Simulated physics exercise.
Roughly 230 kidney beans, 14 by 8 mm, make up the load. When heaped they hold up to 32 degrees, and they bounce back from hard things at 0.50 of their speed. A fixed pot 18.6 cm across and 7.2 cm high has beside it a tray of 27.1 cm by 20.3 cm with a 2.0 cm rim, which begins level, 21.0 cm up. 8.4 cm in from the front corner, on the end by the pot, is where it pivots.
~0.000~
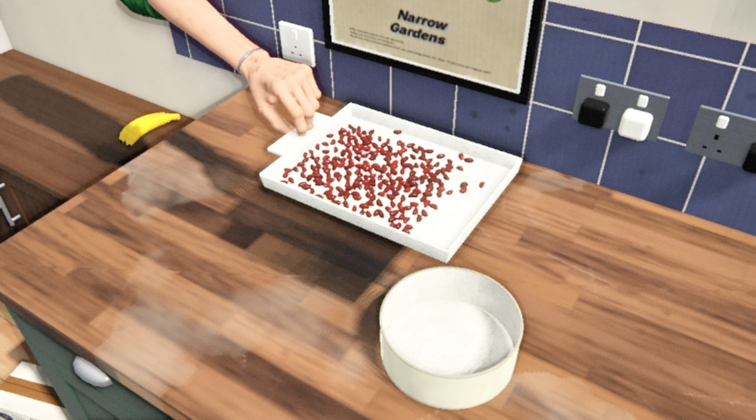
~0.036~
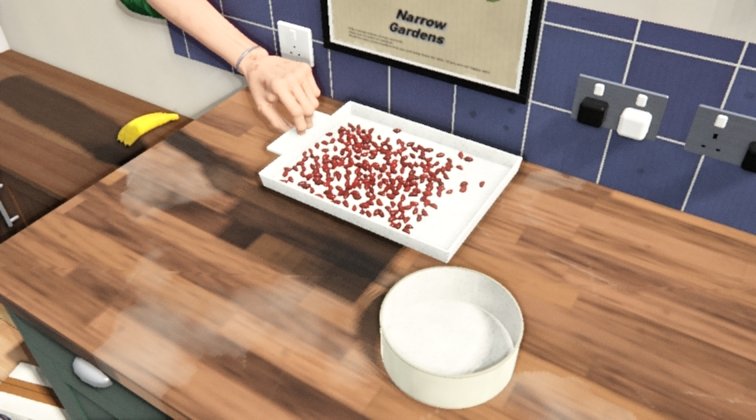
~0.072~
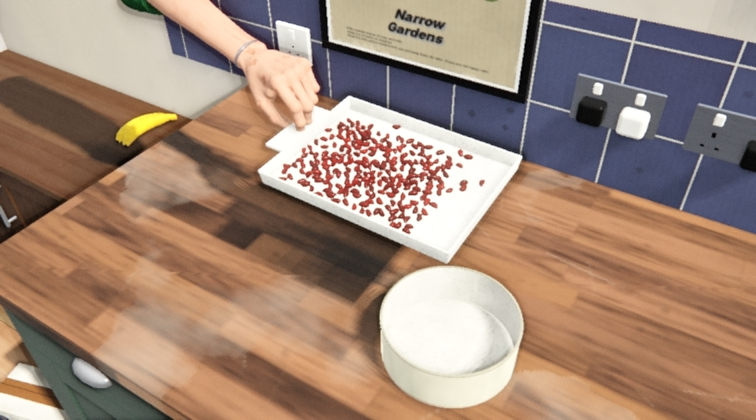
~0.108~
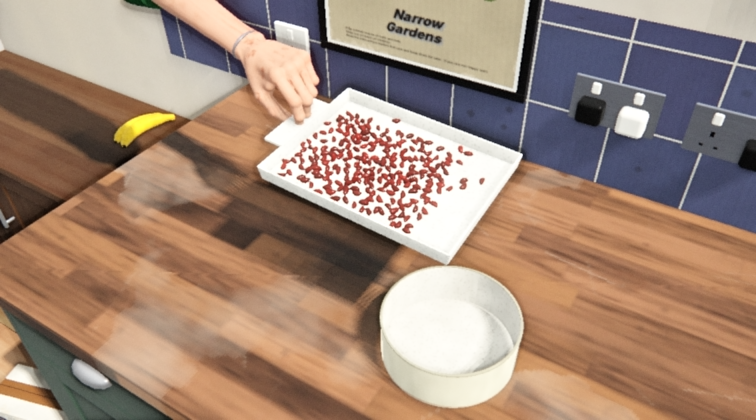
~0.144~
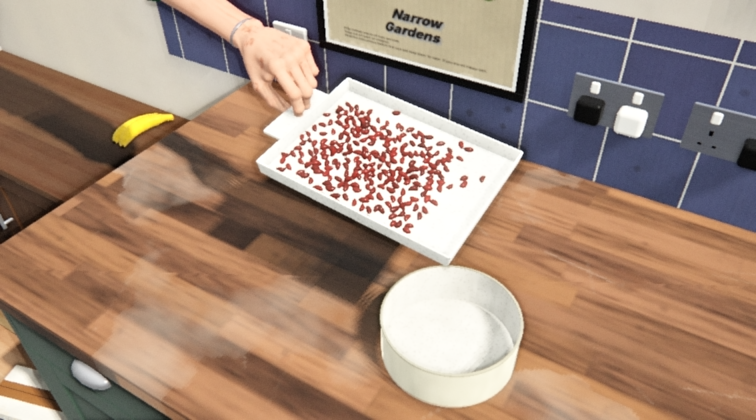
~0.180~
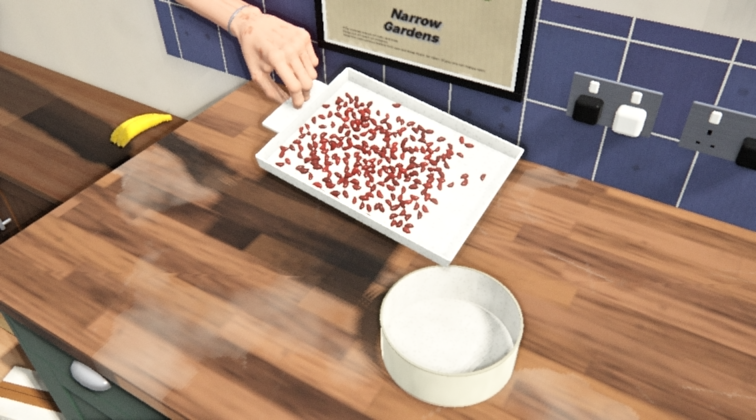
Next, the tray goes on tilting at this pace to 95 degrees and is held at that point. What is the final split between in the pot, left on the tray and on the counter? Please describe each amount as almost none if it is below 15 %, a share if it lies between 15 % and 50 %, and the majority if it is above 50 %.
Pot: I expect the major share of the load there, tray: I expect a mere dribble of the load there, counter: I expect a mere dribble of the load there.
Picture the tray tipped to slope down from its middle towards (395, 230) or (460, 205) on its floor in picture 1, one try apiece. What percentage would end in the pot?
Estimate: Some 95 % and some 35 % respectively.
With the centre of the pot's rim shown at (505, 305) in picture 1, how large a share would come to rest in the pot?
I'd expect near 30 per cent.
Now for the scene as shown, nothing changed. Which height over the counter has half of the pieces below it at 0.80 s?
Around 18 cm up.
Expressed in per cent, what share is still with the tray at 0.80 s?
Roughly 60 percent of the load, I'd say.
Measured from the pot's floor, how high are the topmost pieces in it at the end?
Some 2.5 cm up.
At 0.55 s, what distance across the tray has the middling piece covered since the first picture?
Displacement on the tray: Roughly 8 cm.
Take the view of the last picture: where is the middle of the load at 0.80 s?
Near (450, 275).
Then, at 0.55 s, tilt 53 degrees; the tray holds 100 %, the pot 0 %.
After 0.80 s, tilt 80 degrees; the tray holds 60 %, the pot 10 %.
Then, at 1.15 s, tilt 95 degrees; the tray holds 5 %, the pot 85 %.
In the end, at 2.0 s, pot 90 %, tray 5 %, counter 5 %.
